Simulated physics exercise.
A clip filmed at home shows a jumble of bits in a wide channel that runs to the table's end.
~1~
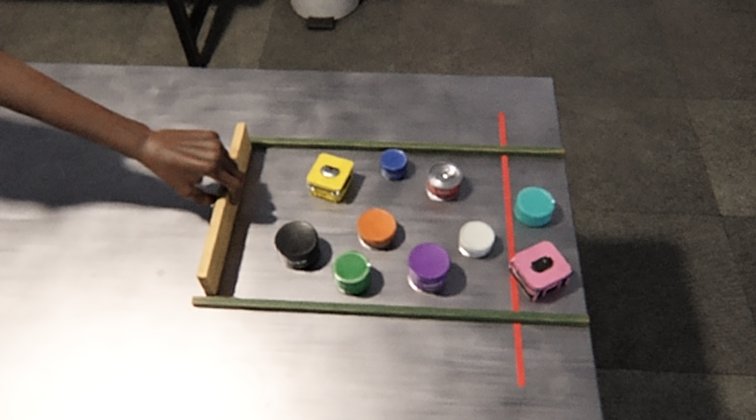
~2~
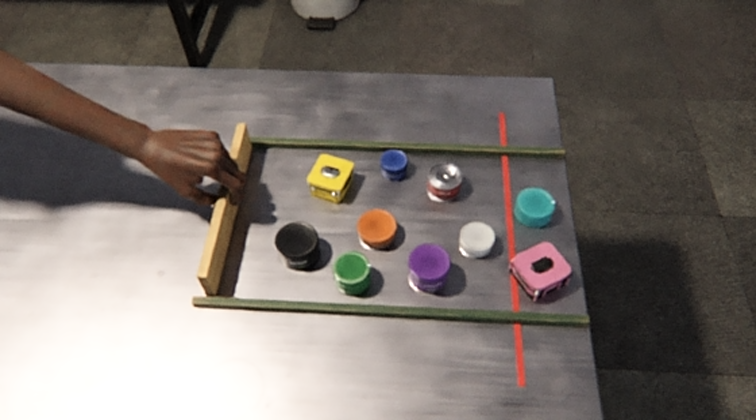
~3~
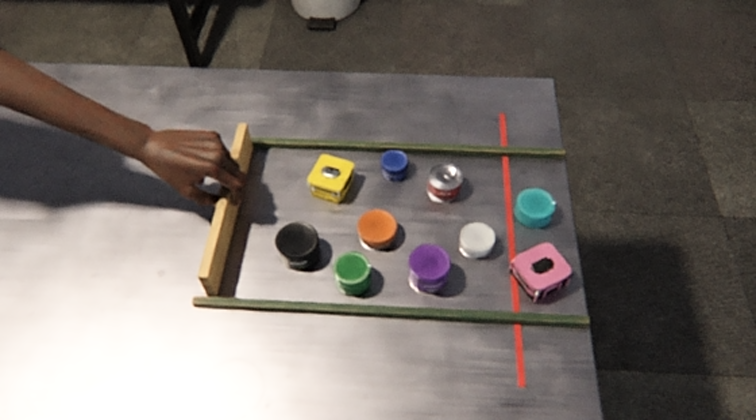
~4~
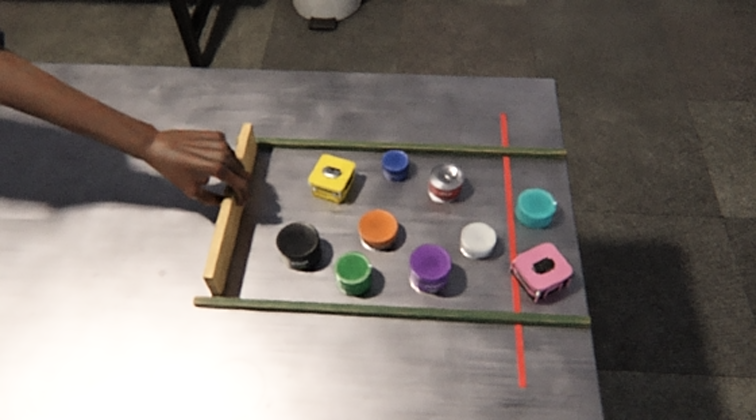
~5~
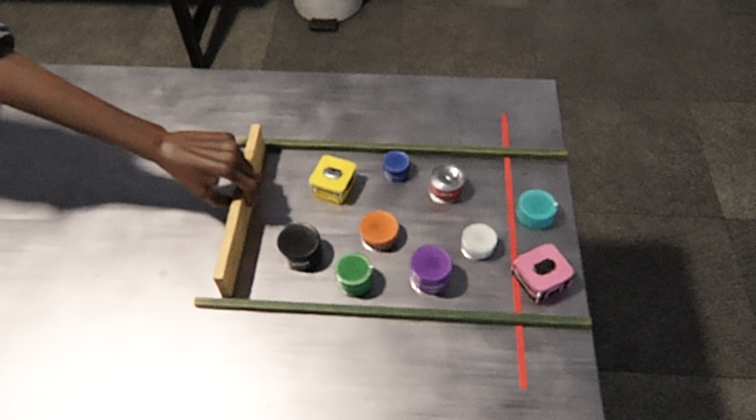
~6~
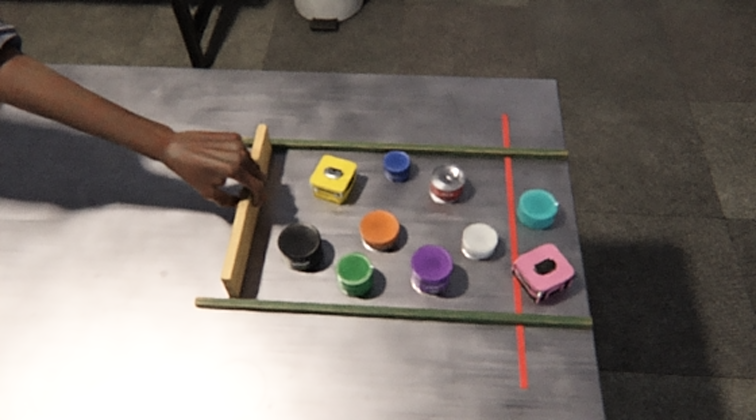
On a grey table, a hand slides a wooden board slightly right toward scattered containers.
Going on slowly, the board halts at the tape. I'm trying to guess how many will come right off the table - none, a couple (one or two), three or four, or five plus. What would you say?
So in the end, just one or two bits get shoved clean off.
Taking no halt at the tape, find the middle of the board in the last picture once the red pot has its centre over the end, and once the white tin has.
Approx. (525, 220) for the first, approx. (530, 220) for the second.
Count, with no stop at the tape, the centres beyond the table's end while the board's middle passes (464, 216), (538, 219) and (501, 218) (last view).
First 0, then 5, finally 1.
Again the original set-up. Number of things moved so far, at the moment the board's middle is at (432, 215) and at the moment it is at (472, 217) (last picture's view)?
The counts are 8 and 10.
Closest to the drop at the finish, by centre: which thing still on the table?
Turquoise lid ends nearest.
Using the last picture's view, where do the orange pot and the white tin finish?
The orange pot at (533, 221), the white tin at (566, 237).
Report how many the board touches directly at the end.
Contact count: 5.
A little later, none off yet; turquoise lid at rest near (537, 209); pink case at rest near (543, 273); white tin at rest near (479, 242).
Next, none off yet; turquoise lid moving near (543, 212); pink case shifted a little near (562, 270); white tin shifted about its own width near (517, 235).
When it is over, the number that fall off is one or two; down, pink case.
